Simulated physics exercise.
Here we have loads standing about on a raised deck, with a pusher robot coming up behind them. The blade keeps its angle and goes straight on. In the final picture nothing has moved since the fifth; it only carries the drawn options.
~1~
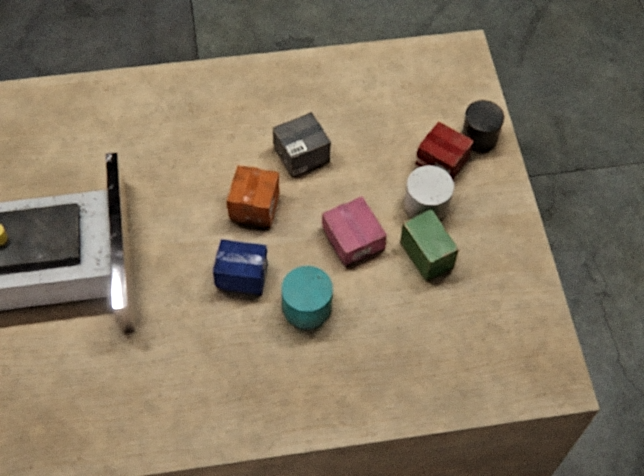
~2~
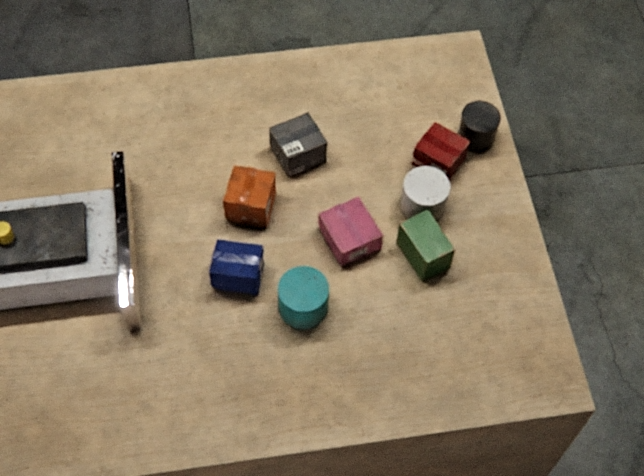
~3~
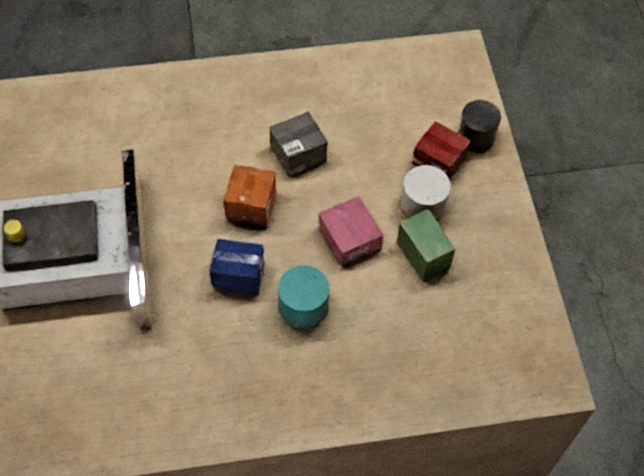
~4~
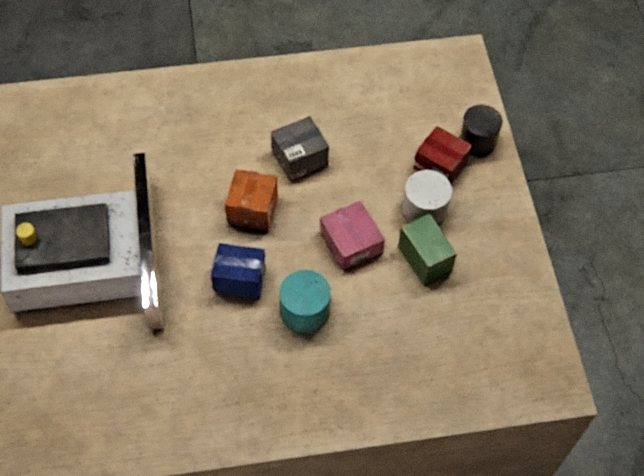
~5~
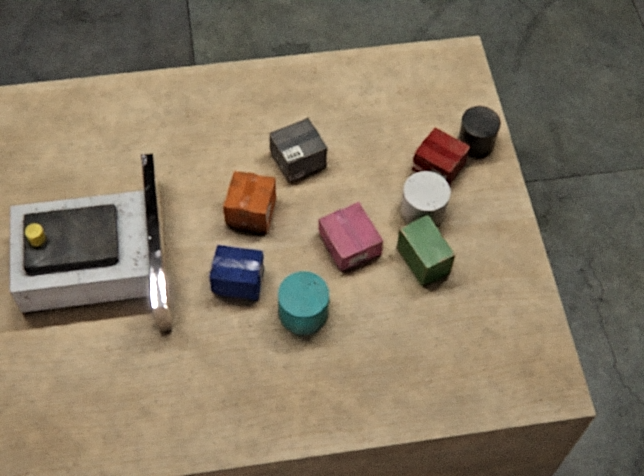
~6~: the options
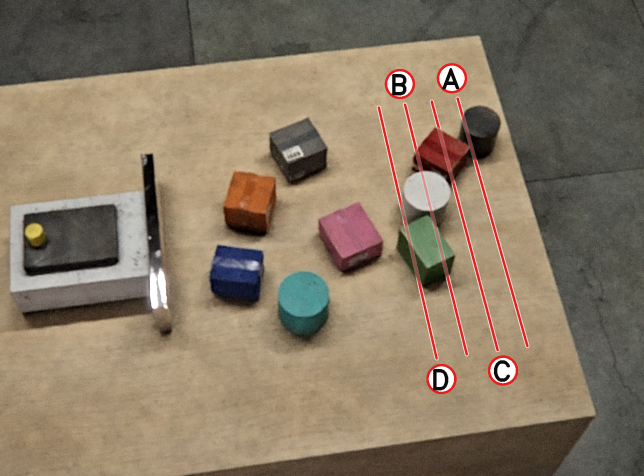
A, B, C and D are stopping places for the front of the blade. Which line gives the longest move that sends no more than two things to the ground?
No third one falls up to C.
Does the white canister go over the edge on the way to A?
Yes.
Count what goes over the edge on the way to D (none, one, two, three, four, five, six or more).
By then, none.
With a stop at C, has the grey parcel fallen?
No.
On the marked copy, A at (490, 213); B at (434, 220); C at (462, 217); D at (406, 224).
Following C. Soon after the start, robot (194, 222); turquoise canister (311, 303); blue parcel (302, 259).
Later, robot (307, 208); black pail (482, 123); white canister (468, 179).
In the end, robot (393, 198); green crate over the edge; white canister (516, 155); one fallen.
As for the rest, A drops three; B is within the limit but short; D is within the limit but short.
